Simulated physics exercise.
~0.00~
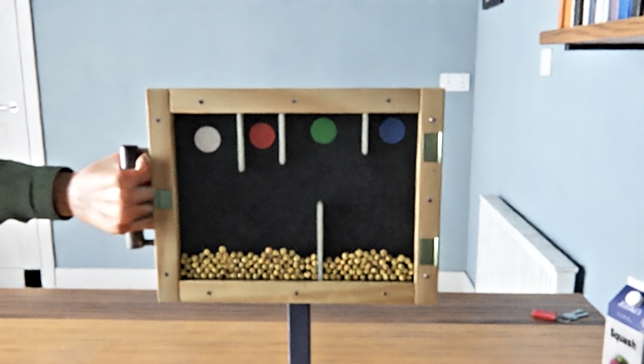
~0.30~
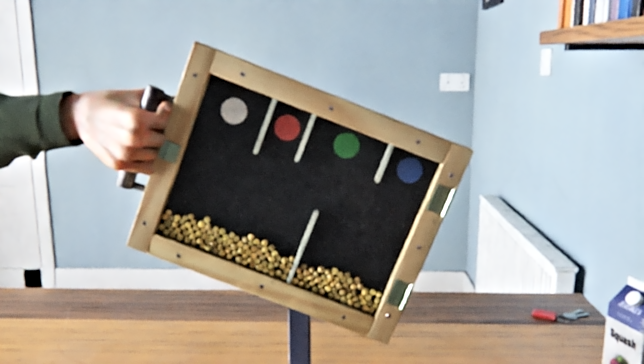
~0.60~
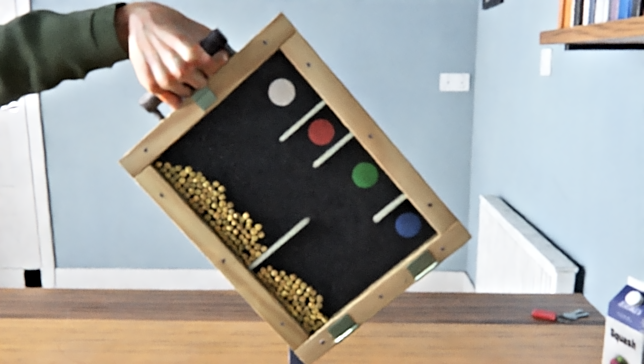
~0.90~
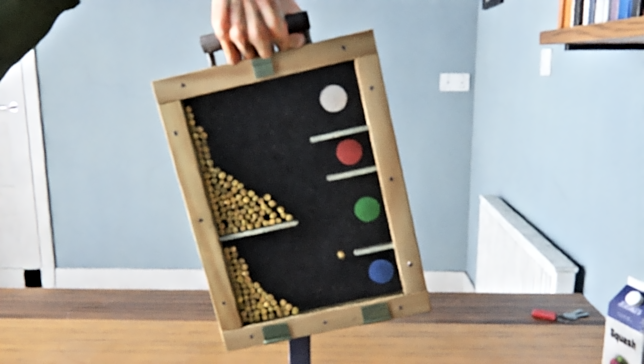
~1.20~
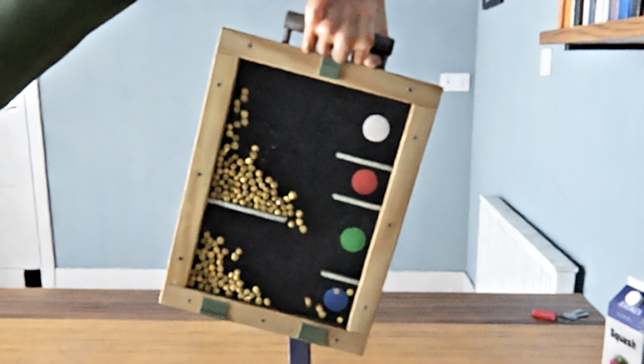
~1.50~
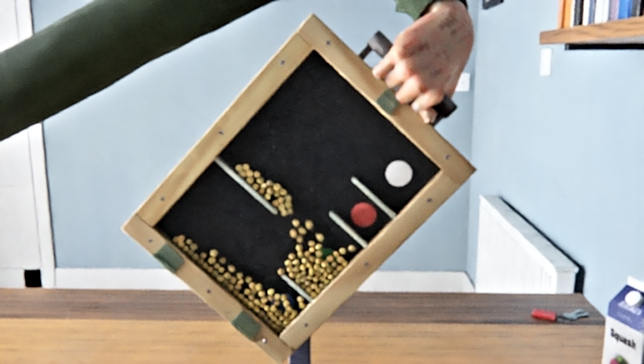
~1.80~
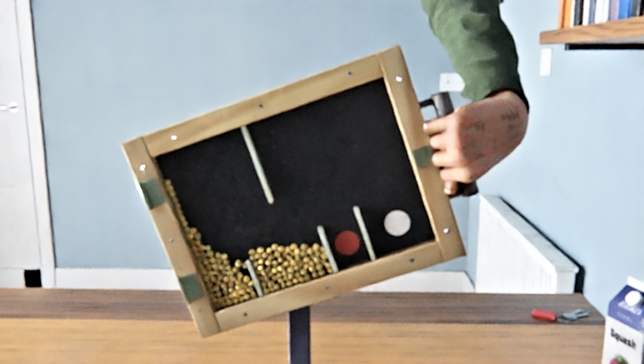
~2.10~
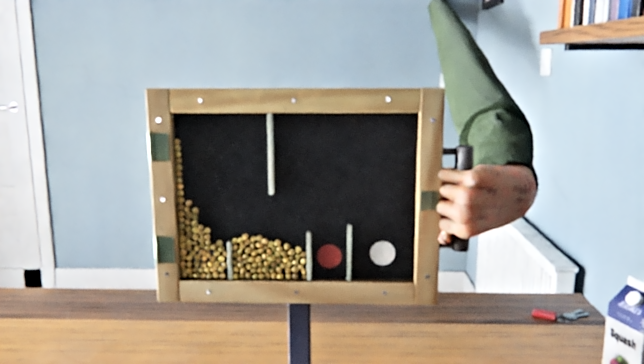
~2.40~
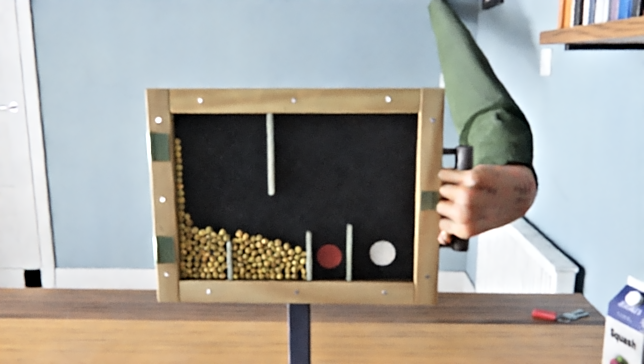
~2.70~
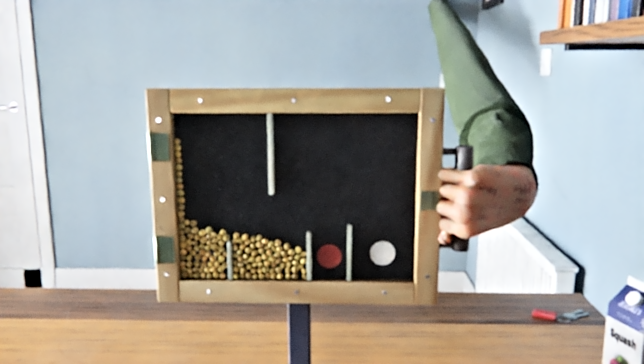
The clip opens with a hand holding the left side of an upright wooden-framed box, small round beads lying along its bottom on both sides of a short divider, below white, red, green and blue stickers. The hand turns the box clockwise, and the beads stay heaped against the side that is becoming the left. As the handle passes over the top, beads spill off the divider towards the blue and green pockets. The turn ends upside down, with the hand at the right. The beads settle, piled over the blue and green pockets, leaving red and white empty.
